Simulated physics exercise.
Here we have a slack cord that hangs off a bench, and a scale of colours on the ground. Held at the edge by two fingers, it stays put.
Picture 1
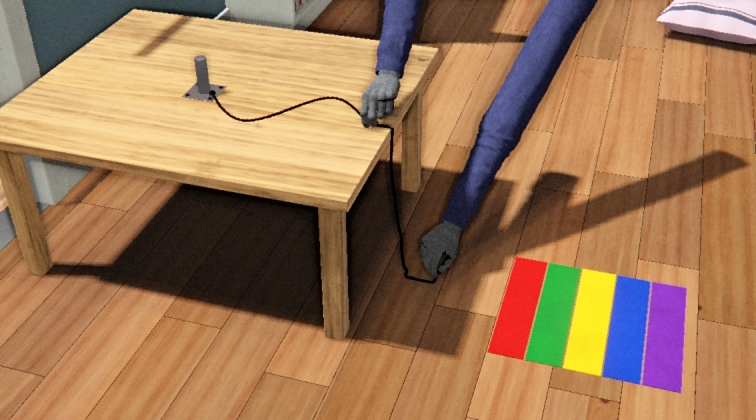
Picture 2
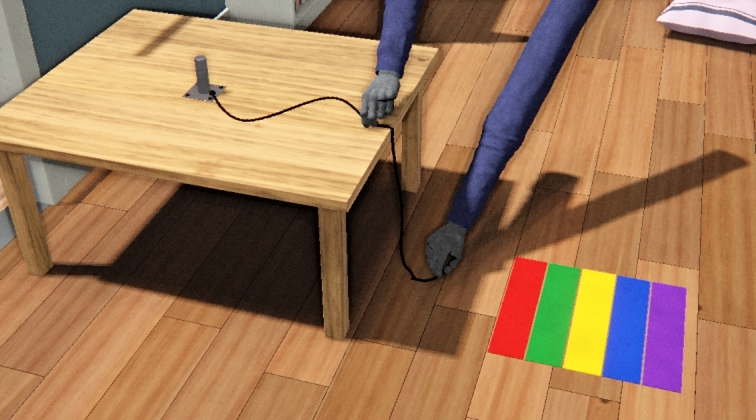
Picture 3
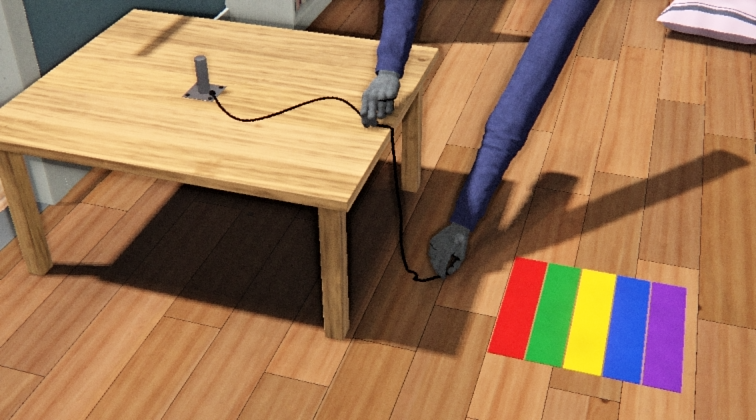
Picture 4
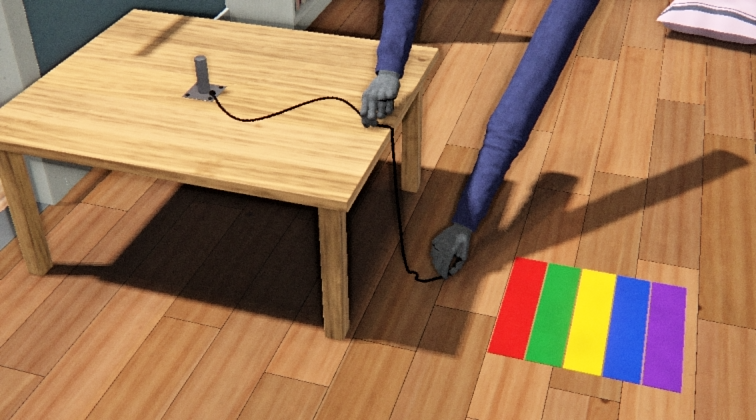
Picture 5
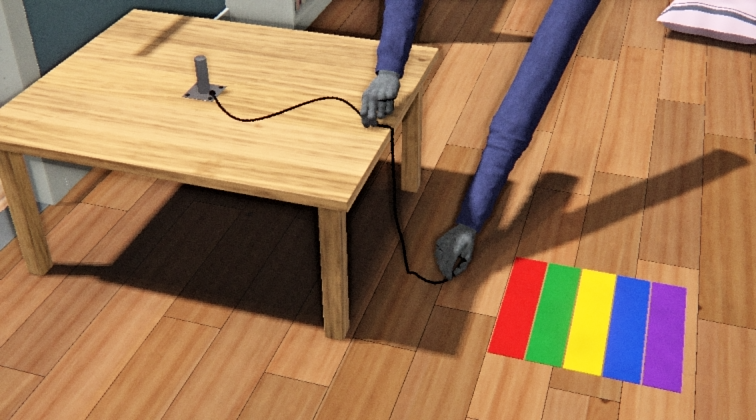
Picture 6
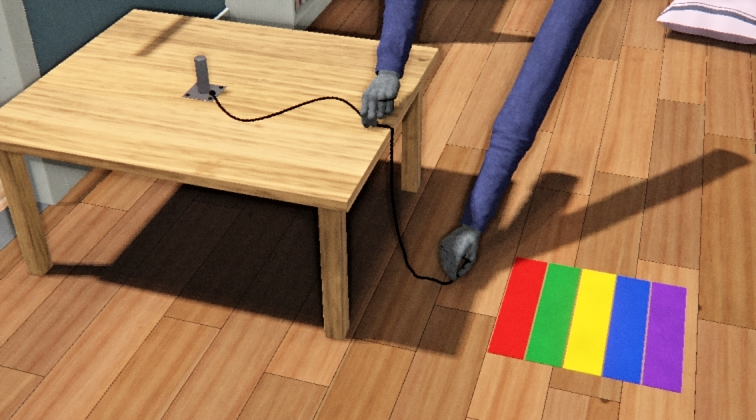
A gloved hand holding a black cord's end beside a wooden table shifts slightly right.
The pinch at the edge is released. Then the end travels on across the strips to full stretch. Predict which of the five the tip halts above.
I expect it over the blue strip.
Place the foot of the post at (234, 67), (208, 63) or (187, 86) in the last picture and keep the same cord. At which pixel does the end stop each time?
About (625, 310), (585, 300) and (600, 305).
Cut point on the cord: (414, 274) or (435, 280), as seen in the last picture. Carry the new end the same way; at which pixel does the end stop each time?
First (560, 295), then (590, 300).
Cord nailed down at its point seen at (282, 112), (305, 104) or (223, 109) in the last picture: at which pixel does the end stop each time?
Roughly (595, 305), (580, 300) and (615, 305), in that order.
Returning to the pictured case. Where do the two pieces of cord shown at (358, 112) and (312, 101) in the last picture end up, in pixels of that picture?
Around (405, 138), then around (348, 116).
Early on, end near (564, 297); over green.
Midway, end near (606, 305); over yellow.
At the end of the slack, end near (631, 310); over blue. It gets as far as the blue strip.
